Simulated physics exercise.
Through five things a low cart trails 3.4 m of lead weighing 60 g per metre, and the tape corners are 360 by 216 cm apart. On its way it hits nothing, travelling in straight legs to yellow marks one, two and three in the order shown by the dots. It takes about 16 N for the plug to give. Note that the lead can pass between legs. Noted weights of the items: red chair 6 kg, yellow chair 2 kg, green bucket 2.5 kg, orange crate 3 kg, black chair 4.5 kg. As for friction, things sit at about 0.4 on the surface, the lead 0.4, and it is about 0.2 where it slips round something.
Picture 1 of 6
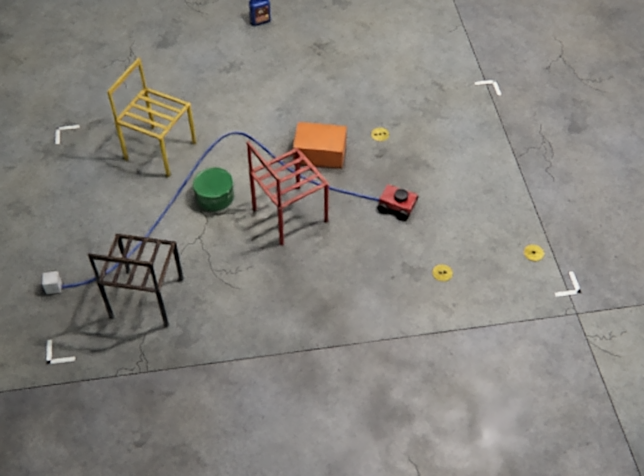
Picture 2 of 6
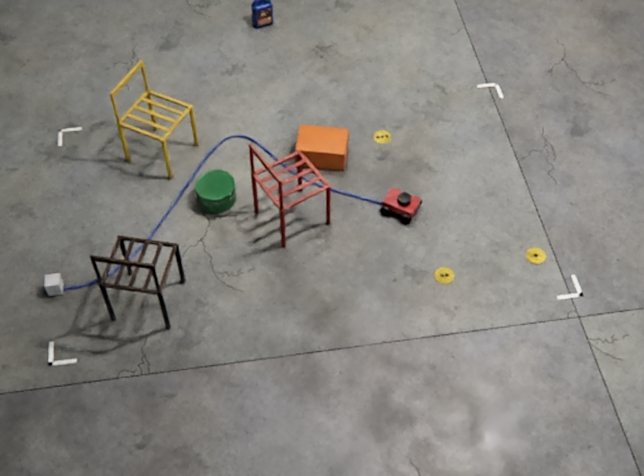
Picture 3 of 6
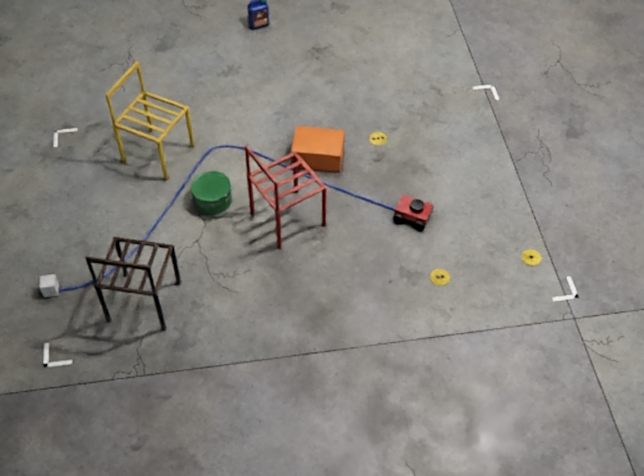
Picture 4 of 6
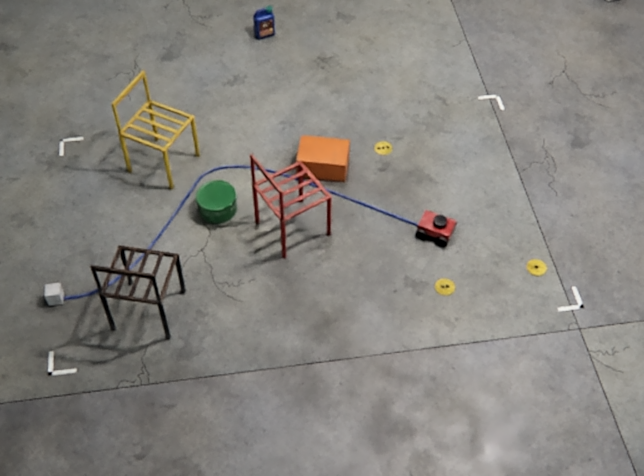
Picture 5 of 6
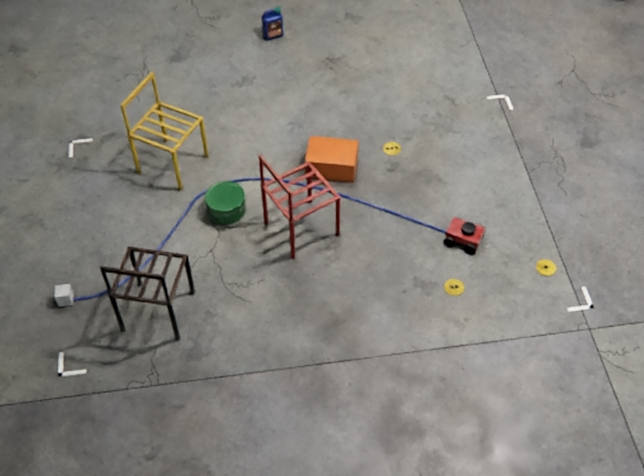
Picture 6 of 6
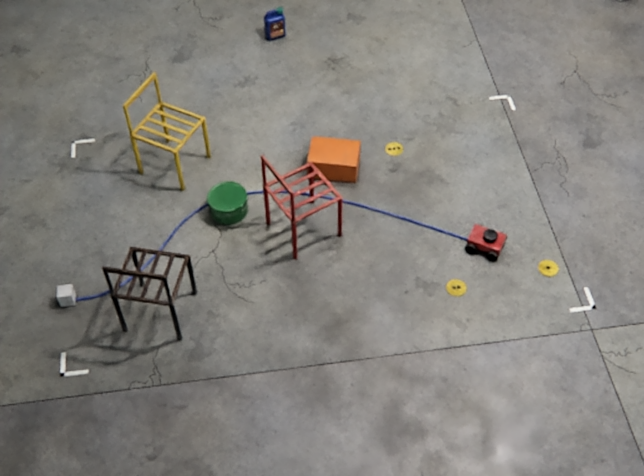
A small red cart rolls rightward across the concrete floor, pulling a blue lead past chairs.
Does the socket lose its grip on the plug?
Yes, the plug comes out.
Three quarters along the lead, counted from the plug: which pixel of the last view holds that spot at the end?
(446, 224), give or take.
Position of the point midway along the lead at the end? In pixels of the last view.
About (370, 194).
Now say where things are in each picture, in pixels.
The first frame shows green bucket (213, 182); yellow chair (152, 112); red chair (289, 177); marks (534, 253) (443, 273) (380, 135); lead runs through (209, 149) (345, 192); cart (391, 203).
In the second frame, lead runs through (211, 152) (348, 194); cart (395, 206).
In the third frame, lead runs through (207, 153) (362, 198); cart (407, 213).
In the fourth frame, lead runs through (221, 168) (385, 212); cart (429, 229).
In the fifth frame, lead runs through (412, 220); cart (458, 236).
The sixth frame shows green bucket (227, 196); yellow chair (167, 126); red chair (302, 191); lead runs through (432, 228); cart (479, 243).
Next, cart at (528, 271), plug out; green bucket 2 cm off its start.
Then, cart at (450, 271), plug out; green bucket 2 cm off its start.
After that, cart at (419, 202), plug out; green bucket 2 cm off its start at (229, 198).
Later, cart at (395, 148), plug out; green bucket 2 cm off its start.
At the end, cart at (395, 148), plug out; green bucket 2 cm off its start at (229, 198).
